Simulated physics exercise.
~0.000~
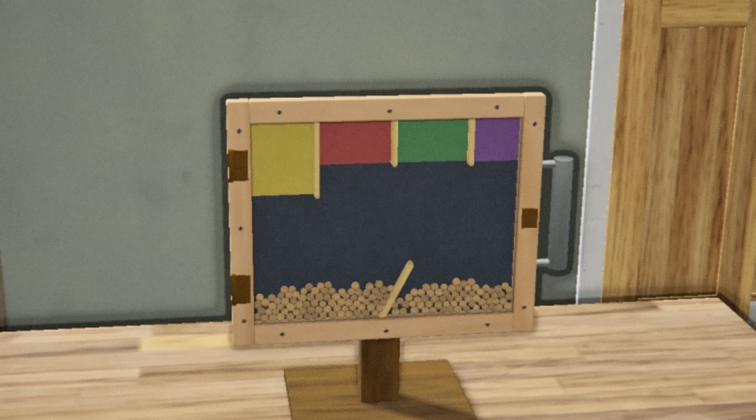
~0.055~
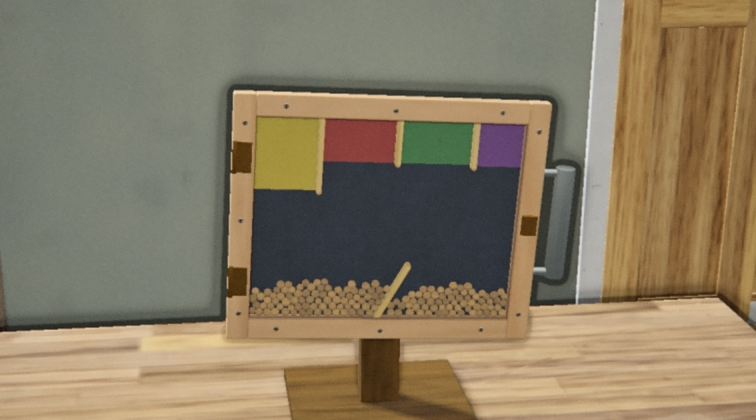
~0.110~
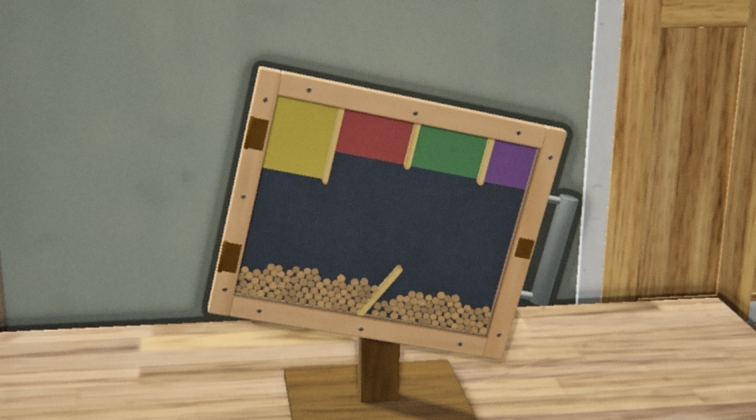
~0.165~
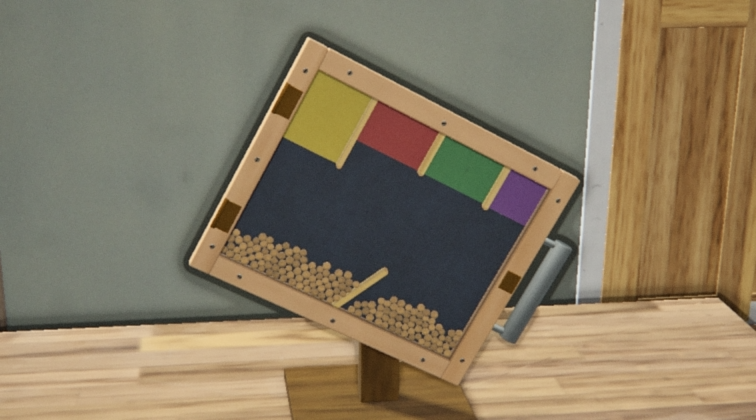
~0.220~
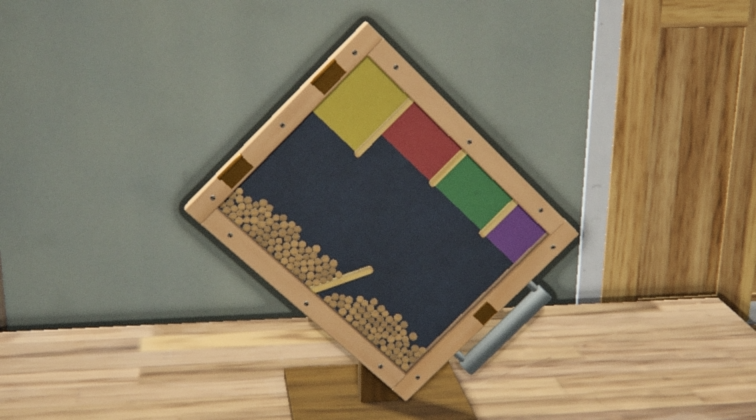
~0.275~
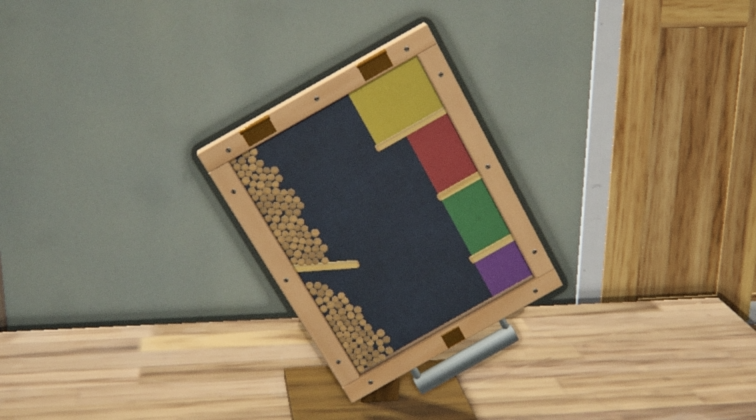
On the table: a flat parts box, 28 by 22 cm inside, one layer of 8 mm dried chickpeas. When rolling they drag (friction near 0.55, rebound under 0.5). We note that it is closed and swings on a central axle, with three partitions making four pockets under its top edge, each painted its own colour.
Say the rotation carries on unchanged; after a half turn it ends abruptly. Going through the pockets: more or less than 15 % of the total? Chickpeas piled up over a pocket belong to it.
Purple pocket: More; red pocket: More; green pocket: More; yellow pocket: Less than 15 %.
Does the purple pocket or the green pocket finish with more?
That would be the green pocket.
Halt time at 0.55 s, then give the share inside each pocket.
Purple pocket: 0; red pocket: 0; green pocket: 5; yellow pocket: 0.
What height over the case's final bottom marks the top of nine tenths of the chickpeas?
Somewhere near 5 cm, I'd say.
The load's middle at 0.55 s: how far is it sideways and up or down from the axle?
Some 5 cm left and 1 cm below.
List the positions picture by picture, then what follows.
The first picture shows level, about 150 chickpeas; load centre (382, 301); top chickpea (328, 285); purple (496, 137), red (355, 140), green (432, 138), yellow (282, 157); walls (381, 318) to (411, 264).
The second picture shows turned 3° clockwise; load centre (378, 301); top chickpea (306, 283).
The third picture shows turned 13° clockwise; load centre (365, 299); top chickpea (271, 268).
The fourth picture shows turned 28° clockwise; load centre (344, 292); top chickpea (236, 233).
The fifth picture shows turned 45° clockwise; load centre (326, 280); top chickpea (239, 192).
The sixth picture shows turned 61° clockwise; load centre (313, 265); top chickpea (254, 152); purple (504, 266), red (443, 152), green (477, 215), yellow (397, 99); partition tips (378, 148), (440, 197), (473, 260).
By 0.55 s it has turned 143°, the chickpeas' middle is 5 cm left of and 1 cm below the axle; inside pockets, green 5 %.
By 0.74 s it has turned 180°, the chickpeas' middle is 5 cm left of and 7 cm below the axle; inside pockets, purple 15 %, red 30 %, green 35 %.
Settled by 1.3 s, purple 30 %, red 30 %, green 40 %, yellow 0 %.
